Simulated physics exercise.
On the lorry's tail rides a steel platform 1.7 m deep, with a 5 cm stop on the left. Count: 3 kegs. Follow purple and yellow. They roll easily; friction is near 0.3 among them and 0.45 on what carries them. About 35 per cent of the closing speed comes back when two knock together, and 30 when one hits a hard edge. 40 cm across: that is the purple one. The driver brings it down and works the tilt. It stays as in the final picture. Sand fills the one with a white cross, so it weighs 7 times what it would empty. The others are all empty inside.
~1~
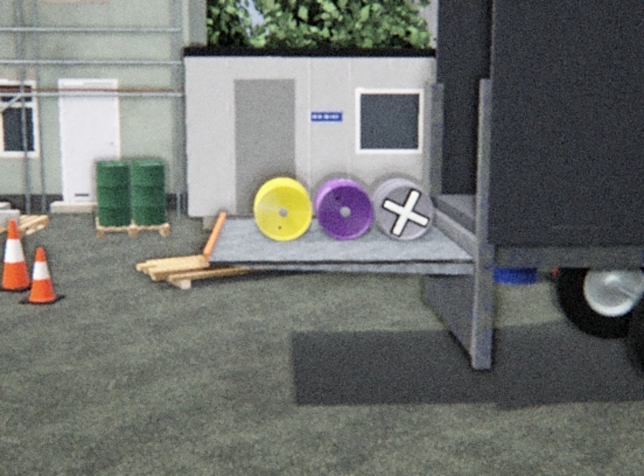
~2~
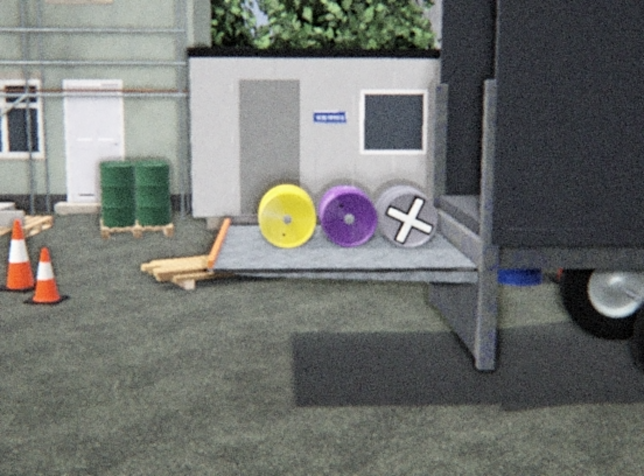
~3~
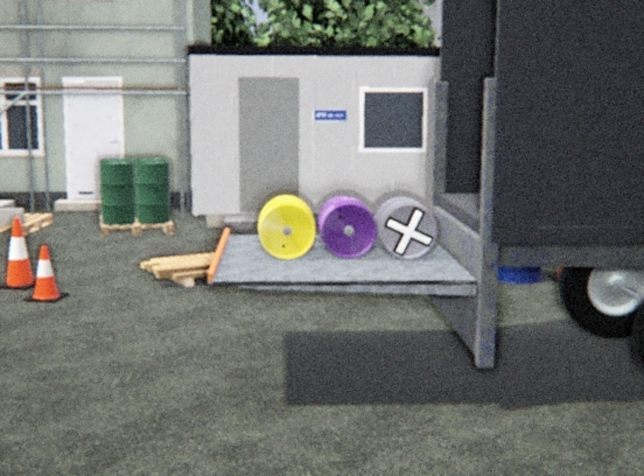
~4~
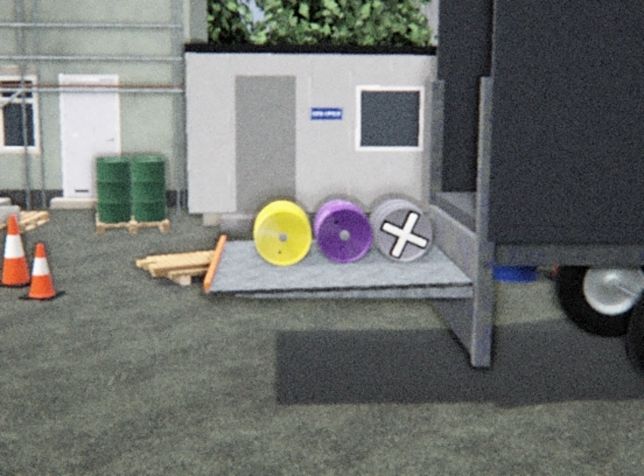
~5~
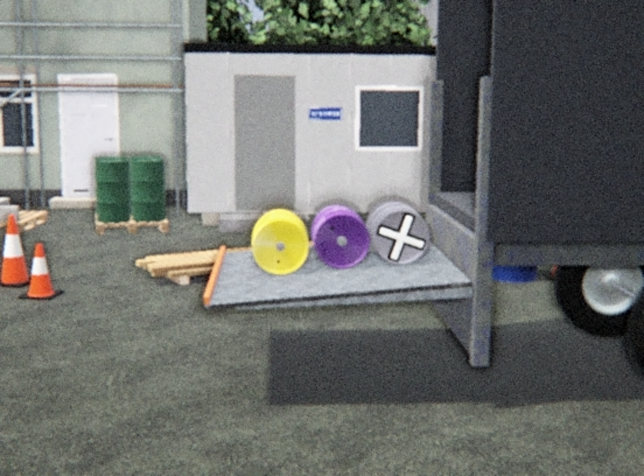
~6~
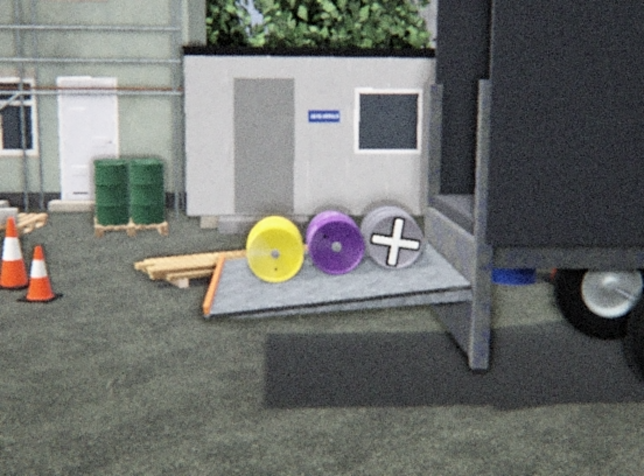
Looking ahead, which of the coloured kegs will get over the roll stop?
If nobody steps in, the purple keg makes it over, and the yellow makes it over.
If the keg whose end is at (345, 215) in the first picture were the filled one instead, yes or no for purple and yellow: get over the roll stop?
Well, purple? No, it won't. Yellow? Yes, it will.
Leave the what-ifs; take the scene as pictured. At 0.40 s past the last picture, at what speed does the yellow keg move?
Estimated speed near 0.4 m/s.
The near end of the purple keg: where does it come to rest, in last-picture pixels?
You'll find it at roughly (171, 355) in the final picture.
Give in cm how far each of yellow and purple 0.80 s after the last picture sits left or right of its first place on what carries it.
Yellow has shifted 35 left and purple 40 left.
Then, 0.40 s past the sixth picture, purple is on the plate, 75 cm from the stop, rolling left; yellow is on the plate, 30 cm from the stop, rolling left; 0 gone from the plate.
Then, 0.80 s past the sixth picture, purple is on the plate, 50 cm from the stop, rolling left; yellow is on the plate, 10 cm from the stop, rolling left; 0 gone from the plate.
Then, 1.30 s past the sixth picture, purple is on the plate, 25 cm from the stop, rolling left; yellow is over the stop and falling; 1 gone from the plate.
Then, 1.90 s past the sixth picture, purple is over the stop and falling; yellow is on the ground; 2 gone from the plate.
Finally (6.20 s after the last picture), purple is off the lift, on the ground; yellow is off the lift, on the ground; 2 gone from the plate.
